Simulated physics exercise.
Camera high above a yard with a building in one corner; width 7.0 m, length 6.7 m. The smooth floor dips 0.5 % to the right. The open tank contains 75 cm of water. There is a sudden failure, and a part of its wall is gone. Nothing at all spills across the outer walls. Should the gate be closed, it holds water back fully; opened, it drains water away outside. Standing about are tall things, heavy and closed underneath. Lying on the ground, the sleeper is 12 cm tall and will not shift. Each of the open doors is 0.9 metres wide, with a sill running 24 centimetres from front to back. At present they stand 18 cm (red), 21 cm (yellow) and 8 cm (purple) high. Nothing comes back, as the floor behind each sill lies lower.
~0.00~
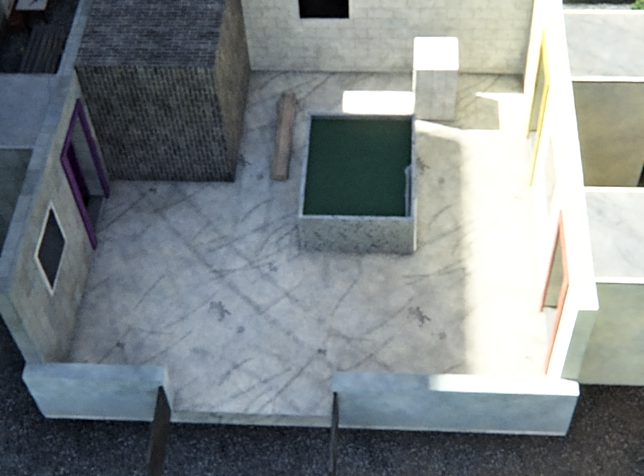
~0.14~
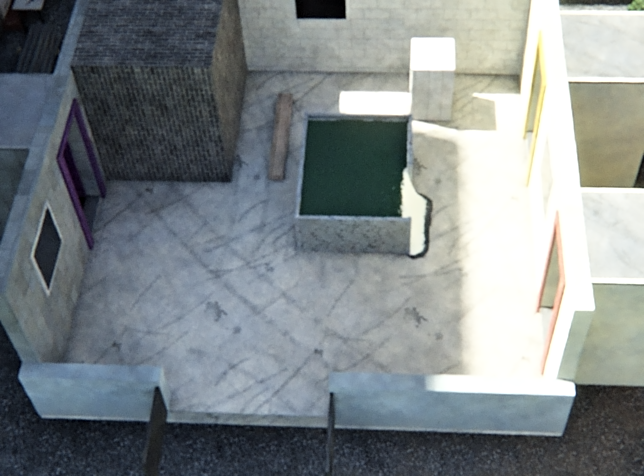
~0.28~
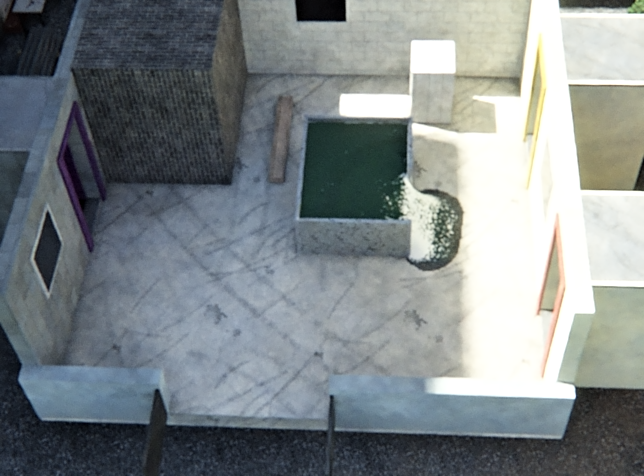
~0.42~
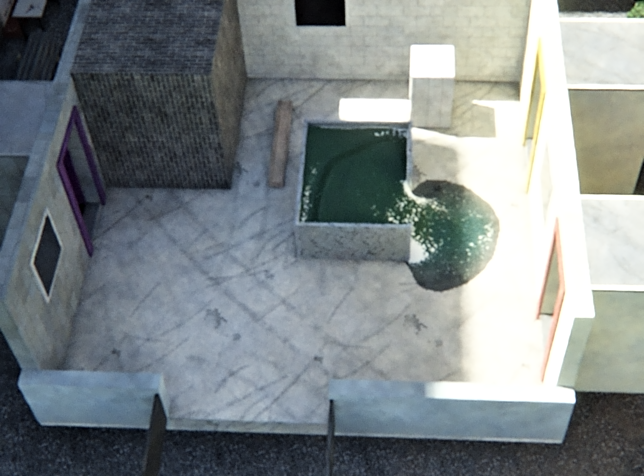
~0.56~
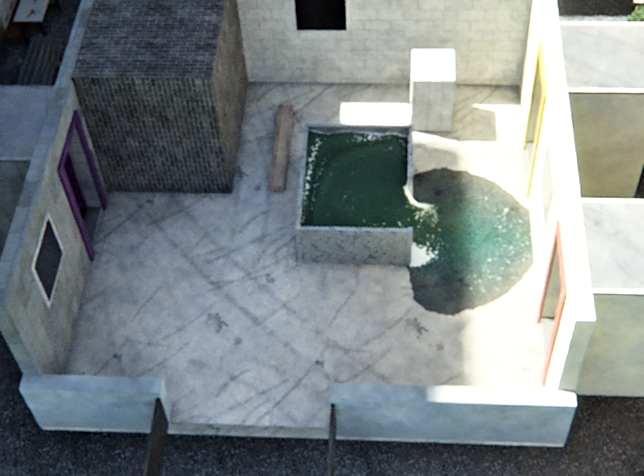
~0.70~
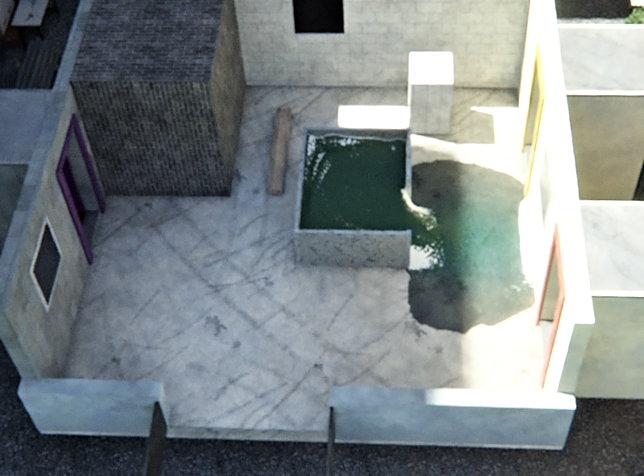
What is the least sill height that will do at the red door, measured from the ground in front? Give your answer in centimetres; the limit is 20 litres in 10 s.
The least height is some 15 cm.
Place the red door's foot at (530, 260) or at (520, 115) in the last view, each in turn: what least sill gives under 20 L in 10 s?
About 37 cm, then about 16 cm.
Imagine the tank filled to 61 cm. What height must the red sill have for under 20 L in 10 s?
Roughly 12.0 centimetres.
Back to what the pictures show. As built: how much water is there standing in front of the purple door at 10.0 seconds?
Lab note: Depth approx. 9.5 cm.
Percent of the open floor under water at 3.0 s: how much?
Near 35 per cent of the open floor.
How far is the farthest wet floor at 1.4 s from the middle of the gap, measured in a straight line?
Distance from gap: Approx. 3.4 m.
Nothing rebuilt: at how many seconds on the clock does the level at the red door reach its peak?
I'd say near 1.8 seconds.
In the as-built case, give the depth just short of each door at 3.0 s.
Red door 15 cm, yellow door 15 cm, purple door 0 cm.
After 1.4 s water covers 15 % of the floor, deepest (46 cm) near (523, 248); 18 cm at the red door, 0 litres in over its 18 cm sill.
After 3.0 s water covers 35 % of the floor, deepest (32 cm) near (537, 422); 15 cm at the red door, 5 litres in over its 18 cm sill.
After 10.0 s water covers 95 % of the floor, deepest (12 cm) near (523, 421); 9 cm at the red door, 9 litres in over its 18 cm sill.
At the red door as built, the water arrived by 1.1 s and peaked near 22 cm at 1.8 s.
With a sill of 13 cm, 38 litres would have come in within the 10 s; with 18 cm, 9 litres. So under 20 litres takes about 15 cm.
